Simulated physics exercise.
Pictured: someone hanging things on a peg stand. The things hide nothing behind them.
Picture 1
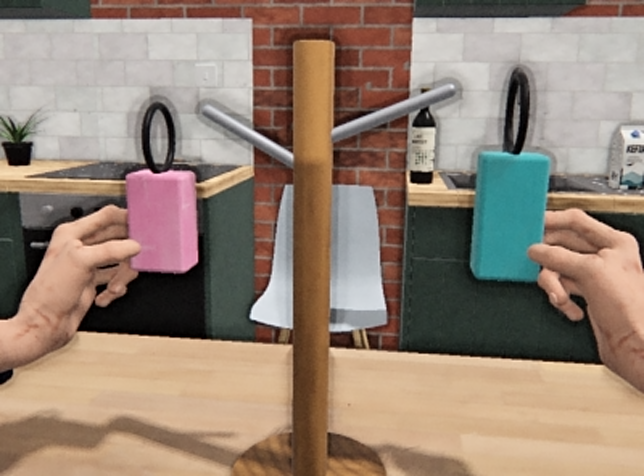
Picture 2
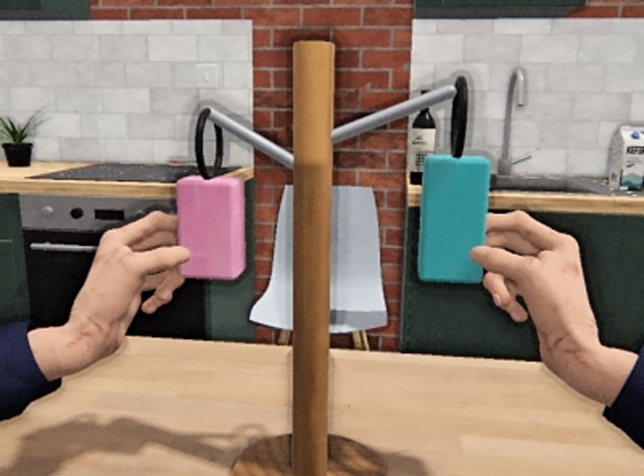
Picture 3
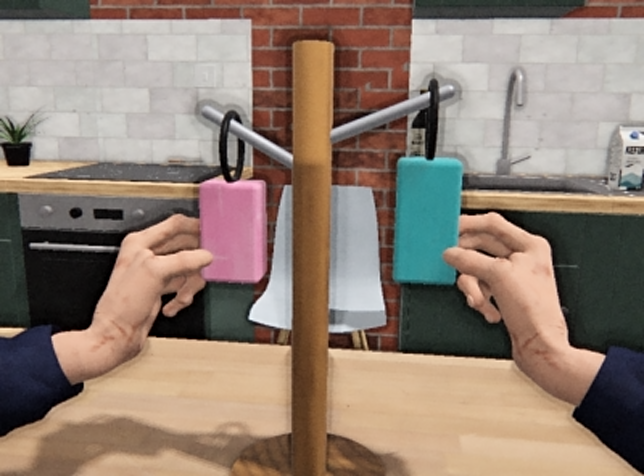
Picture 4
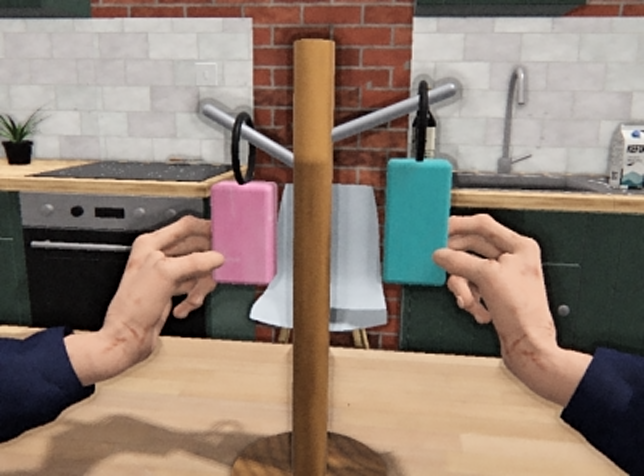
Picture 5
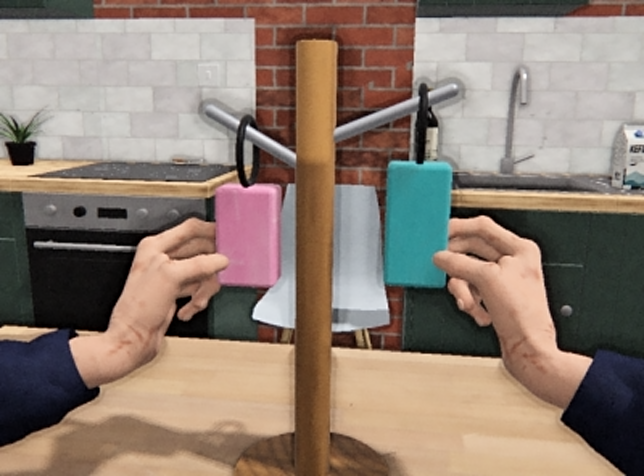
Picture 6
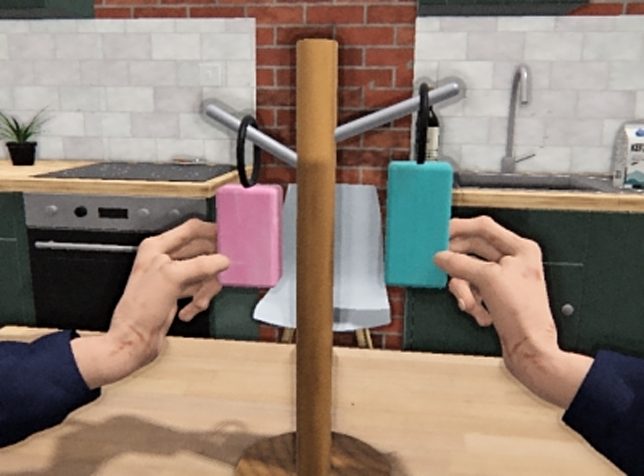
A pink pouch and a turquoise pouch, each held by a hand, move inward from the left and right toward a wooden peg stand on a table. Their black loops pass over the ends of the two pegs and slide inward along them. The hands then stay nearly still, still holding both pouches.
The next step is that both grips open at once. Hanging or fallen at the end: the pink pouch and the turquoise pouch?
My prediction: Pink pouch: Up I reckon, turquoise pouch: Up I reckon.
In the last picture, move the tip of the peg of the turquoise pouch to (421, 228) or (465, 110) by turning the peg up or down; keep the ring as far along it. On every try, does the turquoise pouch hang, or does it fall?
First it goes down, and the next time it stays put.
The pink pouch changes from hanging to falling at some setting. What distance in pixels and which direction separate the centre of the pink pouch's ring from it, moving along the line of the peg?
About 44 pixels to the left.
Then, 0.12 s after the last picture, pink pouch tipped 7° from how it was near (255, 209); turquoise pouch at rest near (418, 187).
Then, 0.28 s after the last picture, pink pouch tipped 6° from how it was near (265, 214); turquoise pouch at rest near (417, 188).
At rest, the pink pouch hangs there, near (266, 216); the turquoise pouch hangs there, near (411, 190).
